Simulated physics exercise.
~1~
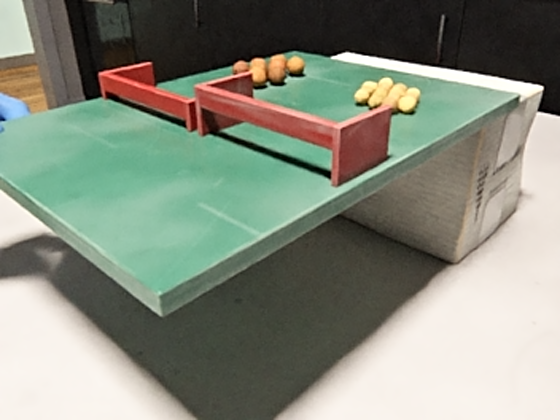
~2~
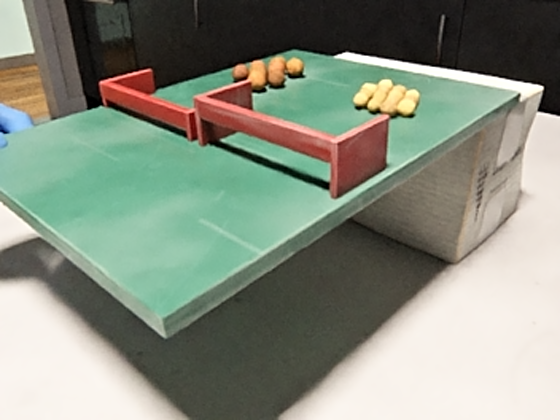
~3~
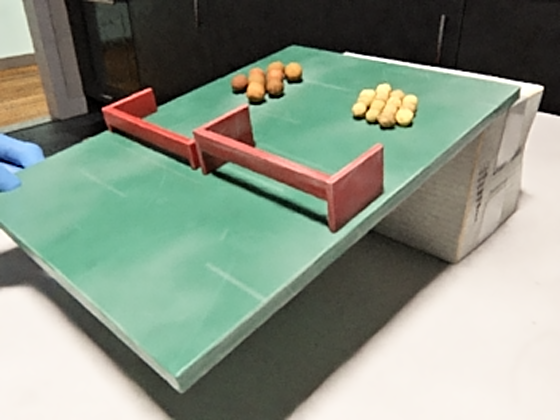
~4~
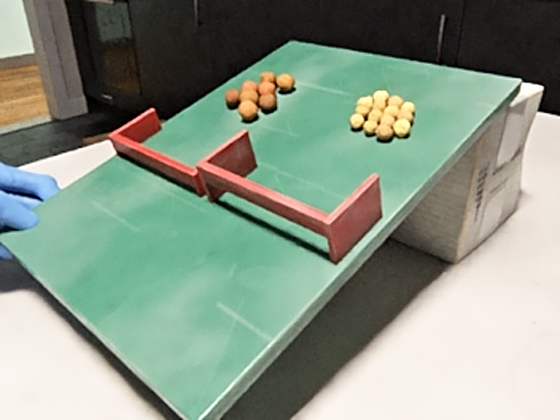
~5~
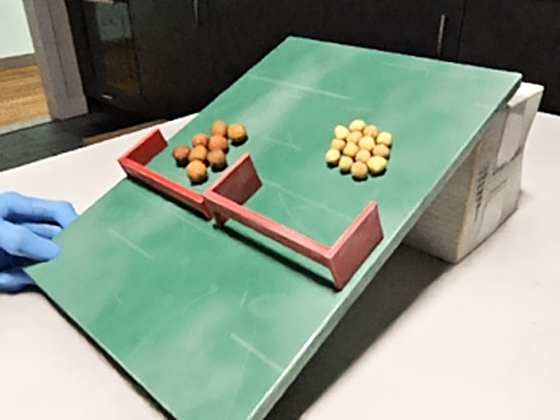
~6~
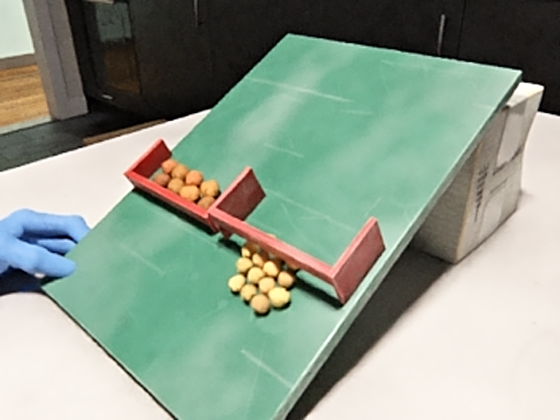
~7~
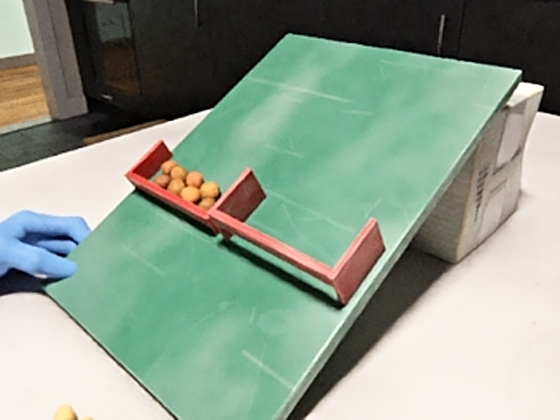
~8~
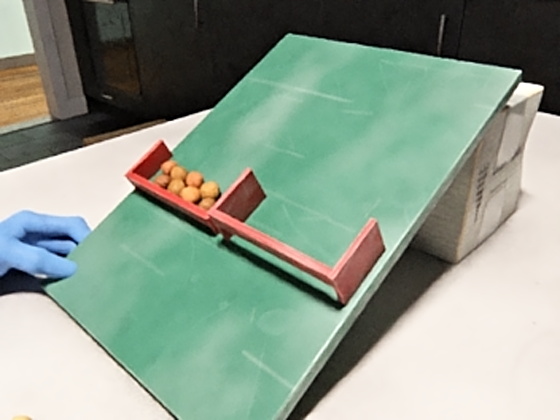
A green board propped on a box was tilted into a steep ramp by a blue-gloved hand, sending two clusters of little balls downhill; the yellowish ones slipped under their red gate and rolled off, while the brown ones stayed caught behind theirs.
